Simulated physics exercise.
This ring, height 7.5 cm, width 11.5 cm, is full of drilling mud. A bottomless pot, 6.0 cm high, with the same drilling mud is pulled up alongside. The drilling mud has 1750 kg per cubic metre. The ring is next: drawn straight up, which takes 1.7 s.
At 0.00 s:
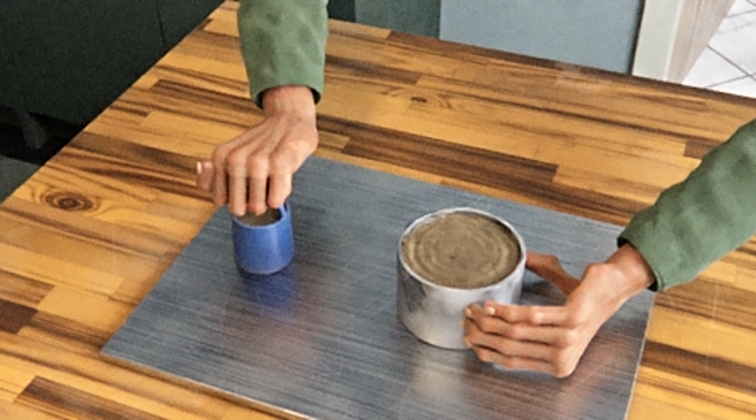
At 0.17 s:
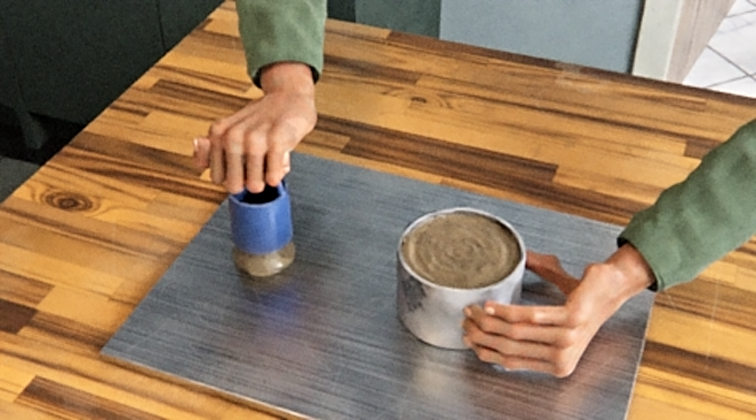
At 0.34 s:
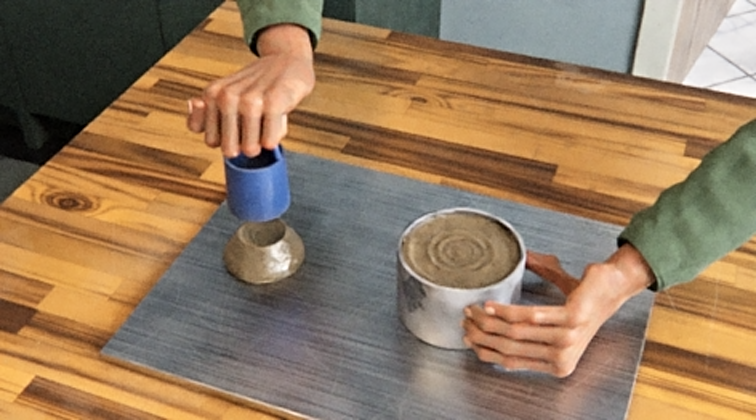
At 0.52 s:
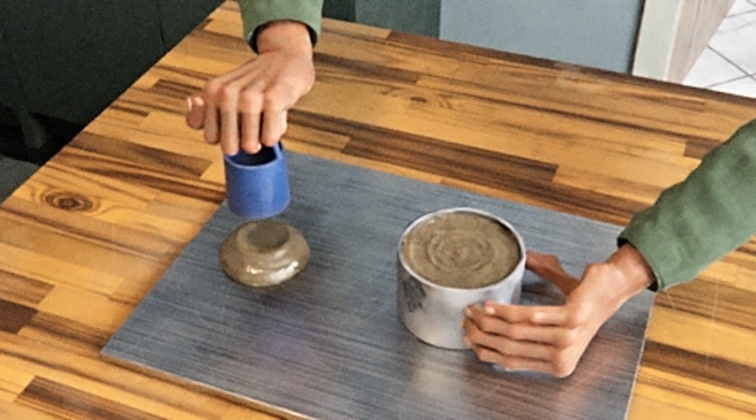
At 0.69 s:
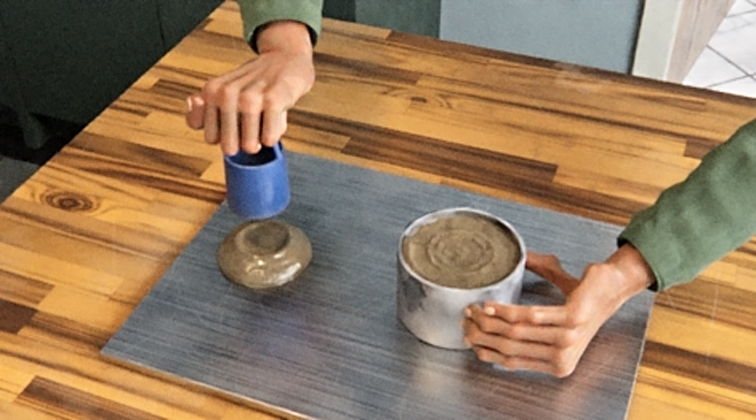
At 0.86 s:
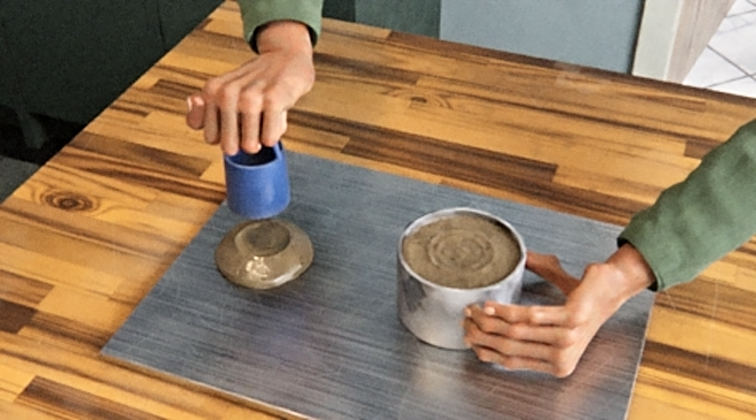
A hand lifted a small blue pot straight up, and the grey-brown mud inside slumped into a low, wide heap, while the other hand held a mud-filled metal ring still on the right.
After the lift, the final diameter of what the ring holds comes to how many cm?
Close to 23.7 centimetres.
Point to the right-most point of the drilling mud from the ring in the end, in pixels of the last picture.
Around (576, 314).
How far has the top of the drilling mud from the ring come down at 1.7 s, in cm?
Some 3.5 cm.
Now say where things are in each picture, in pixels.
Middle of the pot's mouth at (260, 211), still down; middle of the ring's top at (461, 250), not yet moved, in the first frame.
Middle of the pot's mouth at (258, 190), raised 2.8 cm; middle of the ring's top at (461, 250), not yet moved, in the second frame.
Middle of the pot's mouth at (254, 155), raised 7.1 cm; the heap from the pot 3.3 cm high and 9.1 cm wide, top at (263, 234); middle of the ring's top at (461, 250), not yet moved, in the third frame.
Middle of the pot's mouth at (254, 152), raised 7.5 cm; the heap from the pot 2.7 cm high and 10 cm wide, top at (263, 239); middle of the ring's top at (461, 250), not yet moved, in the fourth frame.
Middle of the pot's mouth at (254, 152), raised 7.5 cm; the heap from the pot 2.4 cm high and 10 cm wide, top at (263, 241); middle of the ring's top at (461, 250), not yet moved, in the fifth frame.
Middle of the pot's mouth at (254, 152), raised 7.5 cm; the heap from the pot 2.2 cm high and 11 cm wide, top at (263, 242); middle of the ring's top at (461, 250), not yet moved, in the sixth frame.
By 1.3 s, the ring is up 1.9 cm; the drilling mud has come down 0.6 cm to 6.9 cm and is 14 cm wide.
By 1.7 s, the ring is up 4.6 cm; the drilling mud has come down 3.5 cm to 4.0 cm and is 20 cm wide.
By 2.1 s, the ring is up 7.4 cm; the drilling mud has come down 4.4 cm to 3.1 cm and is 22 cm wide.
By 2.6 s, the ring is clear; the drilling mud has come down 4.6 cm to 2.9 cm and is 23 cm wide.
By 4.2 s, at rest, the ring is clear; the drilling mud has come down 4.7 cm to 2.8 cm and is 24 cm wide.
